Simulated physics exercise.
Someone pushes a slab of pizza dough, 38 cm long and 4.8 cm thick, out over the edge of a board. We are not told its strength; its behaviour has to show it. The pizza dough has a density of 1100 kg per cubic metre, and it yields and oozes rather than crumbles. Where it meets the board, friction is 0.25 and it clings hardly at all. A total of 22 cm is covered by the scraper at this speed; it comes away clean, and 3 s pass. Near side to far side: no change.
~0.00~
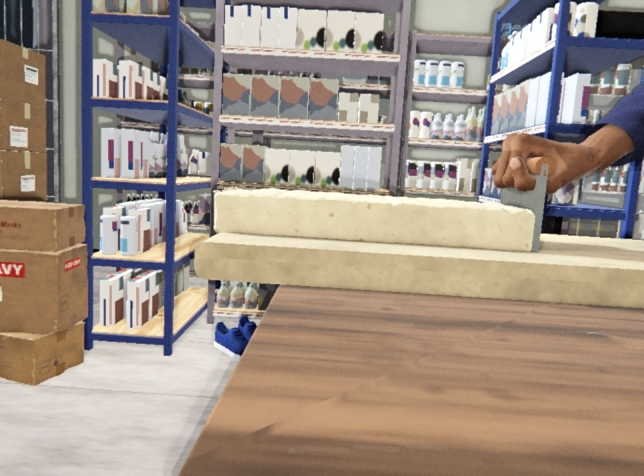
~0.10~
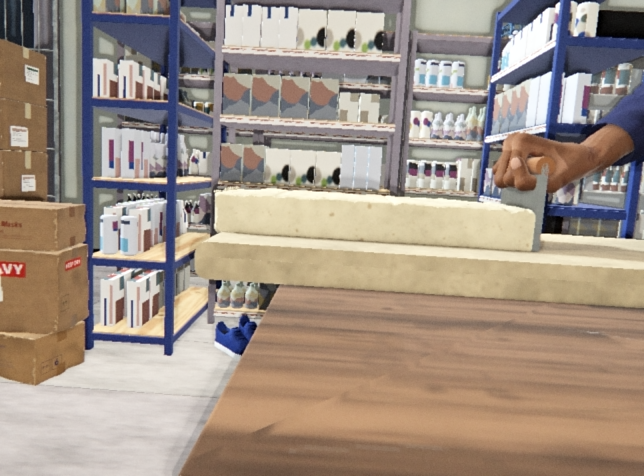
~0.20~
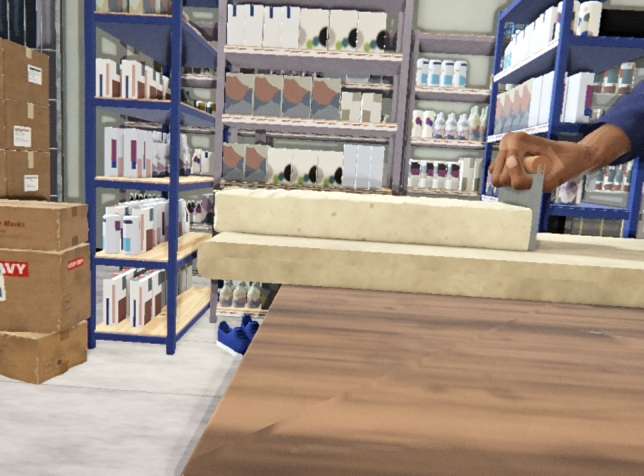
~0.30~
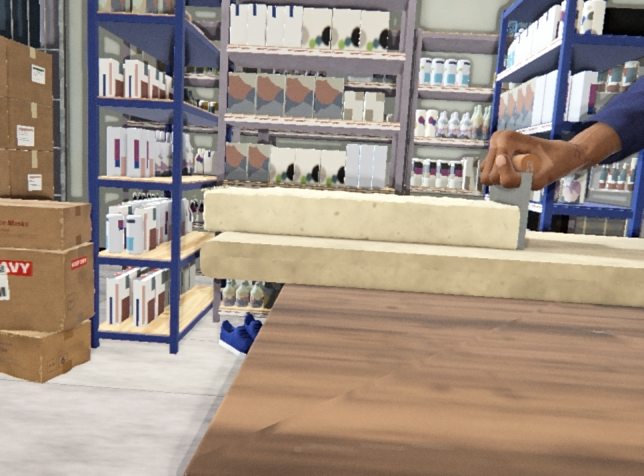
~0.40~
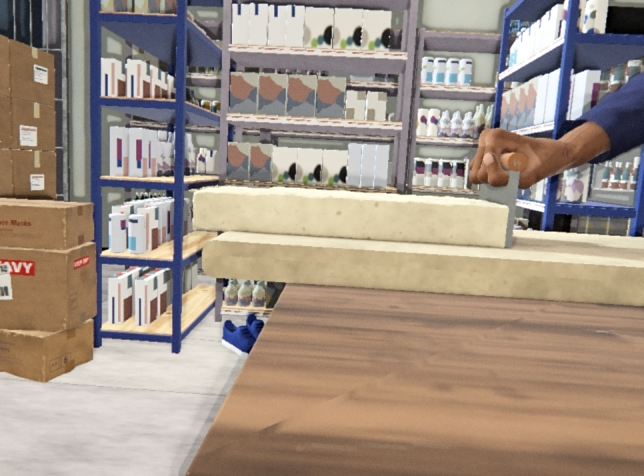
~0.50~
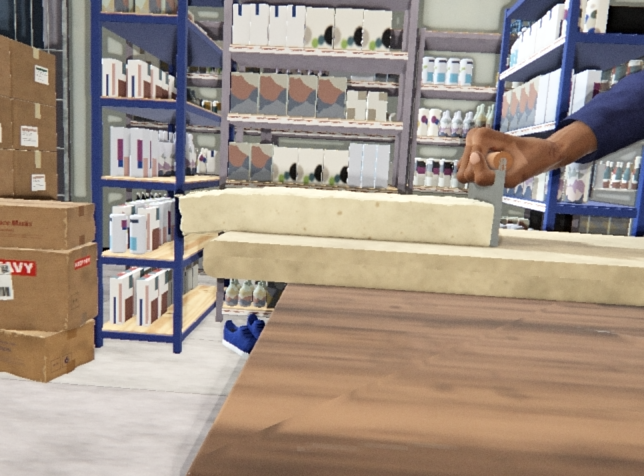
We see a hand holding a grey scraper against a long, pale slab of dough on a board beside a wooden surface; after a brief pause, the hand pushes it slowly left, its front end extending slightly past the board's edge.
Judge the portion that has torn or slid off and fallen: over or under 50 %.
It will be greater than 50 percent.
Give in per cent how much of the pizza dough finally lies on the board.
Around 40 per cent ends up on the board.
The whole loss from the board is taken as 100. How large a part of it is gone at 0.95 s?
I'd put it near 60 per cent.
By 0.95 s, 64 % lies on the board and 0 % has fallen.
By 1.47 s, 41 % lies on the board and 31 % has fallen.
By 1.99 s, 40 % lies on the board and 58 % has fallen.
By 2.51 s, 40 % lies on the board and 58 % has fallen.
By 4.51 s, at the end, 40 % lies on the board and 58 % has fallen.
